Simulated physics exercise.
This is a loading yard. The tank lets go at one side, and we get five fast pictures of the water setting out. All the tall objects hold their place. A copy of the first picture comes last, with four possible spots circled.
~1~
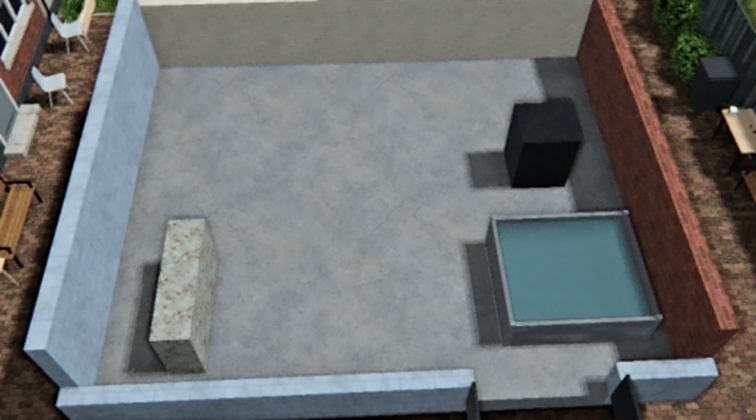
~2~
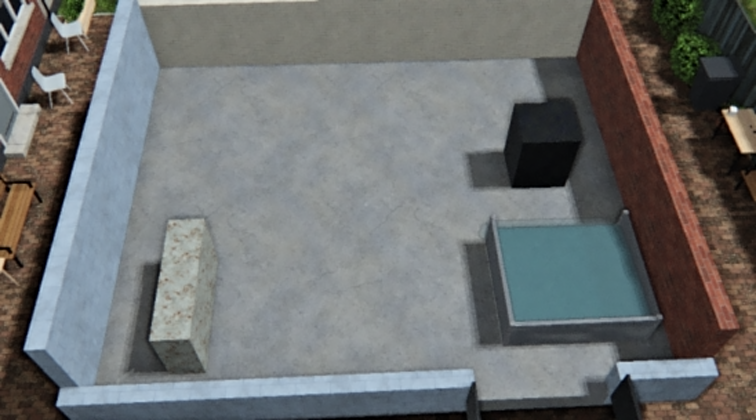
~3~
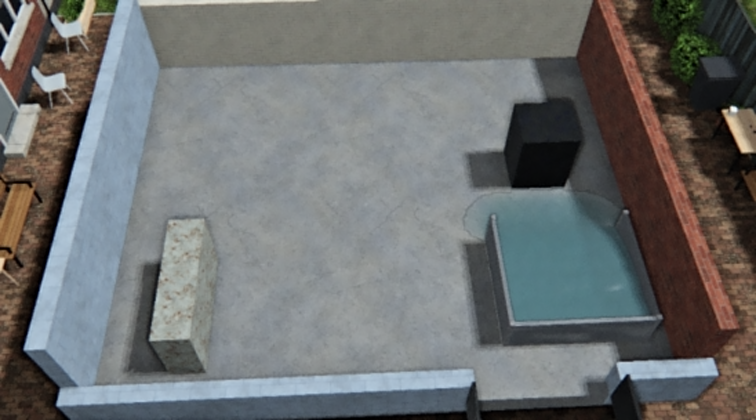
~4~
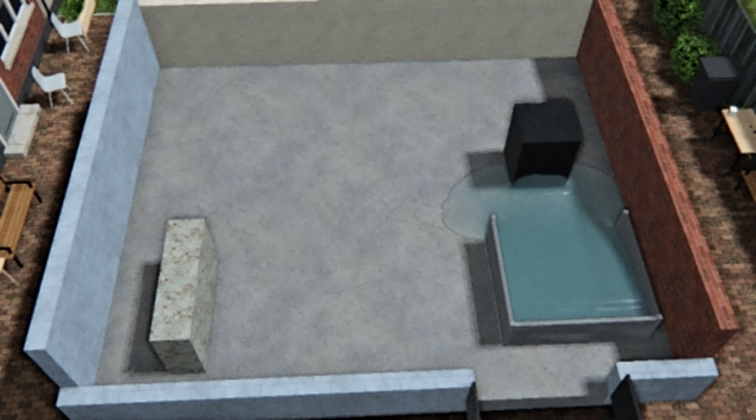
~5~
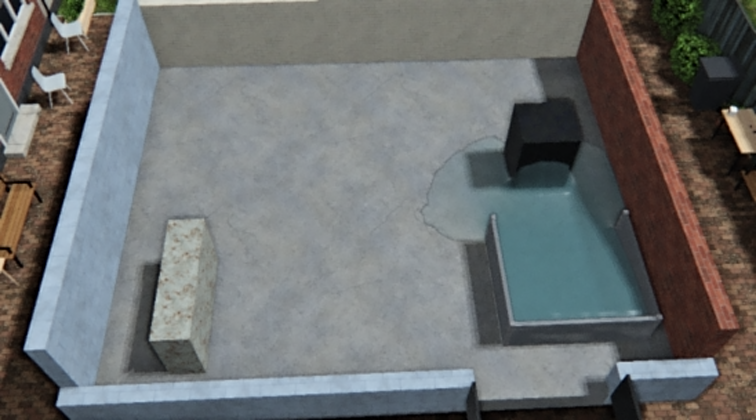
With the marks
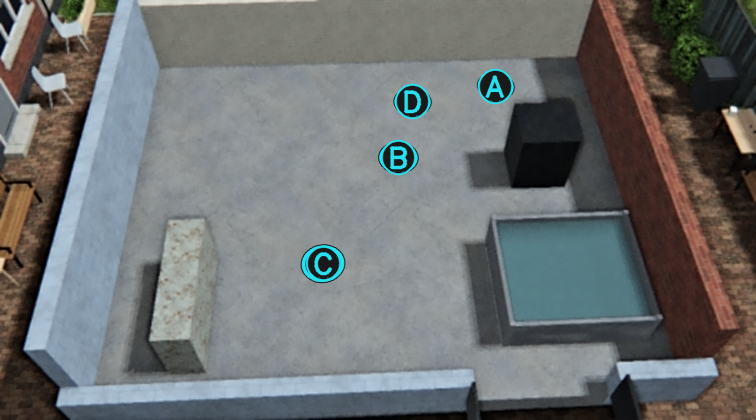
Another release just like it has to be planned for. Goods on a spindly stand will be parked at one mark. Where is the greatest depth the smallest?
Take C.
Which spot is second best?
That would be B.
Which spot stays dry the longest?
C it is.
On the marked copy, A at (495, 86); B at (398, 157); C at (323, 263); D at (412, 101).
Choosing A, the water peaks at about 34 % of the depth that stood in the tank.
Choosing B, the water peaks at about 13 % of the depth that stood in the tank.
Choosing C, the water peaks at about 5 % of the depth that stood in the tank.
Choosing D, the water peaks at about 24 % of the depth that stood in the tank.
